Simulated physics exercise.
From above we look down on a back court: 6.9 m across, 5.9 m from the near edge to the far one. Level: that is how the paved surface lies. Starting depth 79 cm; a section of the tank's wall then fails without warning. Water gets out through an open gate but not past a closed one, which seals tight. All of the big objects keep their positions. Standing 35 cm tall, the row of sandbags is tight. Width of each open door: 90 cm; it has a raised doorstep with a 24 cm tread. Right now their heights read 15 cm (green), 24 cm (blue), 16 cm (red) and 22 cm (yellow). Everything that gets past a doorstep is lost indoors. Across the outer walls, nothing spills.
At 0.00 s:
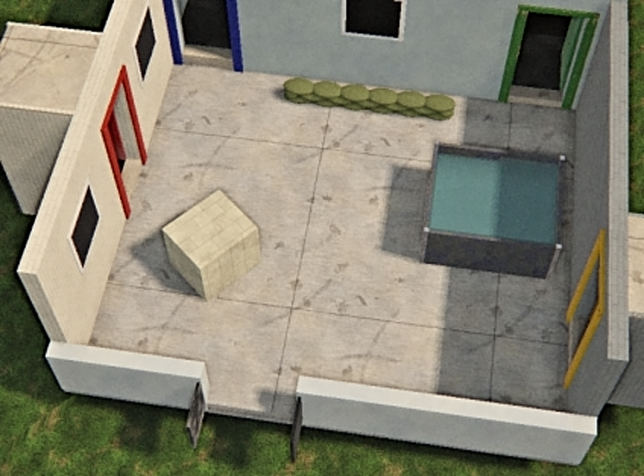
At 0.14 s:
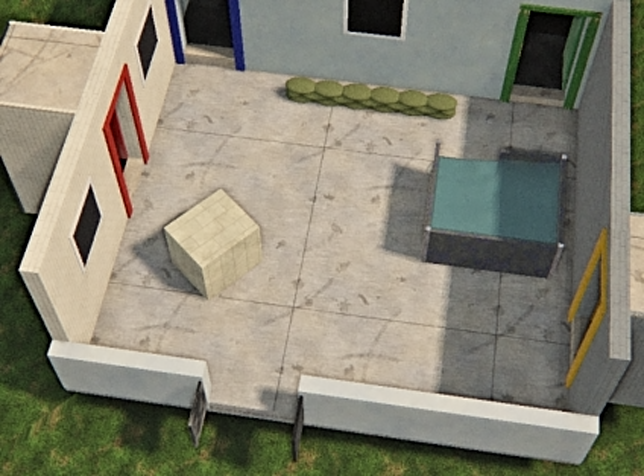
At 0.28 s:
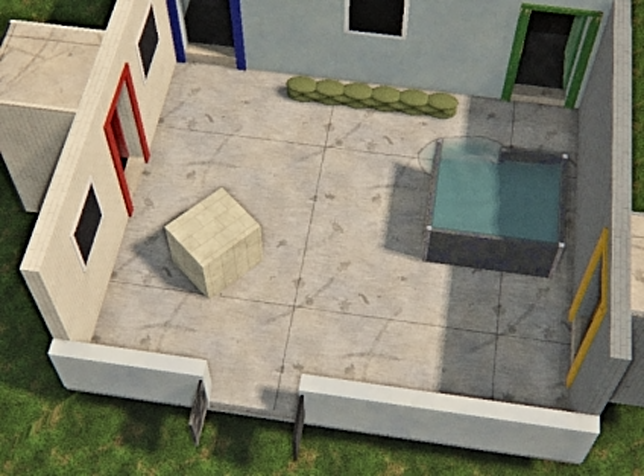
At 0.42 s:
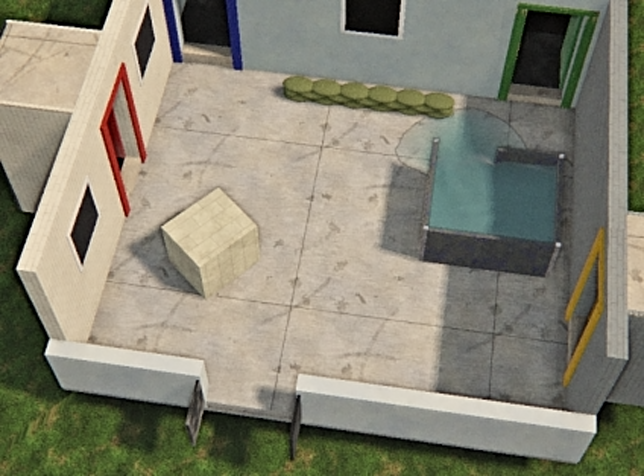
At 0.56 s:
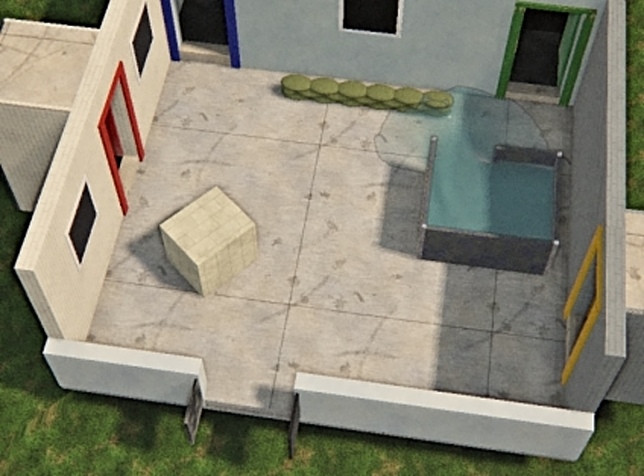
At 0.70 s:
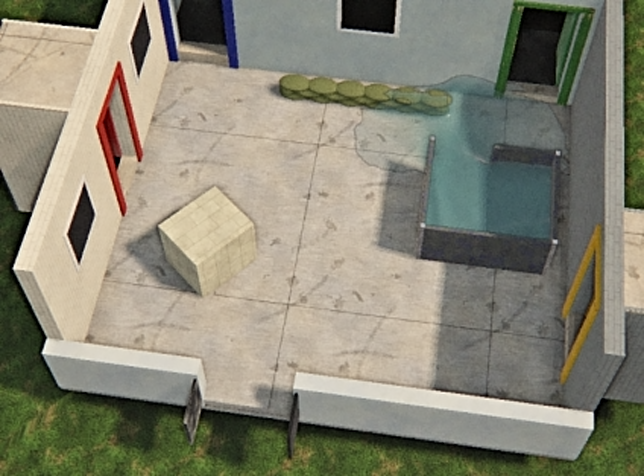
A paved back court enclosed by pale walls, with grass outside, is seen from high above. A red-framed doorway is on the left, blue and green ones at the back, a yellow-framed opening on the right, a pale block left of centre, green bushes along the back wall and a dark-sided tank of blue-green water at right. The tank's far side opens and water spreads across the paving toward the back wall and bushes, while the view shifts very slightly.
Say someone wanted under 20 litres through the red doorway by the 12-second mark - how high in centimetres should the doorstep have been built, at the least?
They should have built it at least 7 cm high.
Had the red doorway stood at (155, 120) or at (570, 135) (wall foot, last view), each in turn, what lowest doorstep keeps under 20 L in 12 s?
Minimums: Roughly 13.5 cm and 25 cm.
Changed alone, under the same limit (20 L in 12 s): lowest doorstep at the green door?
Green - roughly 24 cm.
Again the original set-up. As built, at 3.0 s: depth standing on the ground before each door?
Green door 21 cm, blue door 5 cm, red door 11 cm, yellow door 3 cm.
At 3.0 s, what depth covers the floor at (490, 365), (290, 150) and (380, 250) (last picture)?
I'd read roughly 0, 3 and 0 cm there.
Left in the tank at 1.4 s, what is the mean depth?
Around 47 cm deep on average.
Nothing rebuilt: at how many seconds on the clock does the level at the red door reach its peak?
Approximately 3.2 s.
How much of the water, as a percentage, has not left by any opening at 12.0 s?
About 92 in every hundred.
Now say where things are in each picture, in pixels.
In the first picture, the tank at (495, 197) is whole and still, 79 cm deep; the red door at (125, 150) is dry.
In the second picture, the front is at a hidden place, 0.3 m from the gap on the far side; 0.3 m2 of floor is wet, 79 cm left at the back.
In the third picture, the gap is on the far side, the front 0.8 m out at (464, 140); the back of the tank holds 78 cm.
In the fourth picture, the gap is on the far side, the front 1.4 m out at (467, 112); the back of the tank holds 72 cm.
In the fifth picture, the front is at (503, 98), 1.8 m from the gap on the far side; 3.4 m2 of floor is wet, 67 cm left at the back.
In the sixth picture, water pours out on the far side and has run 1.9 m, to (540, 101); about 7 cm deep outside, 68 cm at the back; 4.0 m in a straight line remain to the red door at (121, 147).
After 1.4 s water covers 15 % of the floor, deepest (48 cm) near (461, 98); it has not reached the red door.
After 3.0 s water covers 40 % of the floor, deepest (31 cm) near (472, 99); 11 cm at the red door, 0 litres in over its 16 cm doorstep.
After 12.0 s water covers 95 % of the floor, deepest (9 cm) near (564, 287); 7 cm at the red door, 0 litres in over its 16 cm doorstep.
At the red door as built, the water arrived by 2.7 s and peaked near 12 cm at 3.2 s.
With a doorstep of 6 cm, 35 litres would have come in within the 12 s; with 8.5 cm, 7 litres. So under 20 litres takes about 7 cm.
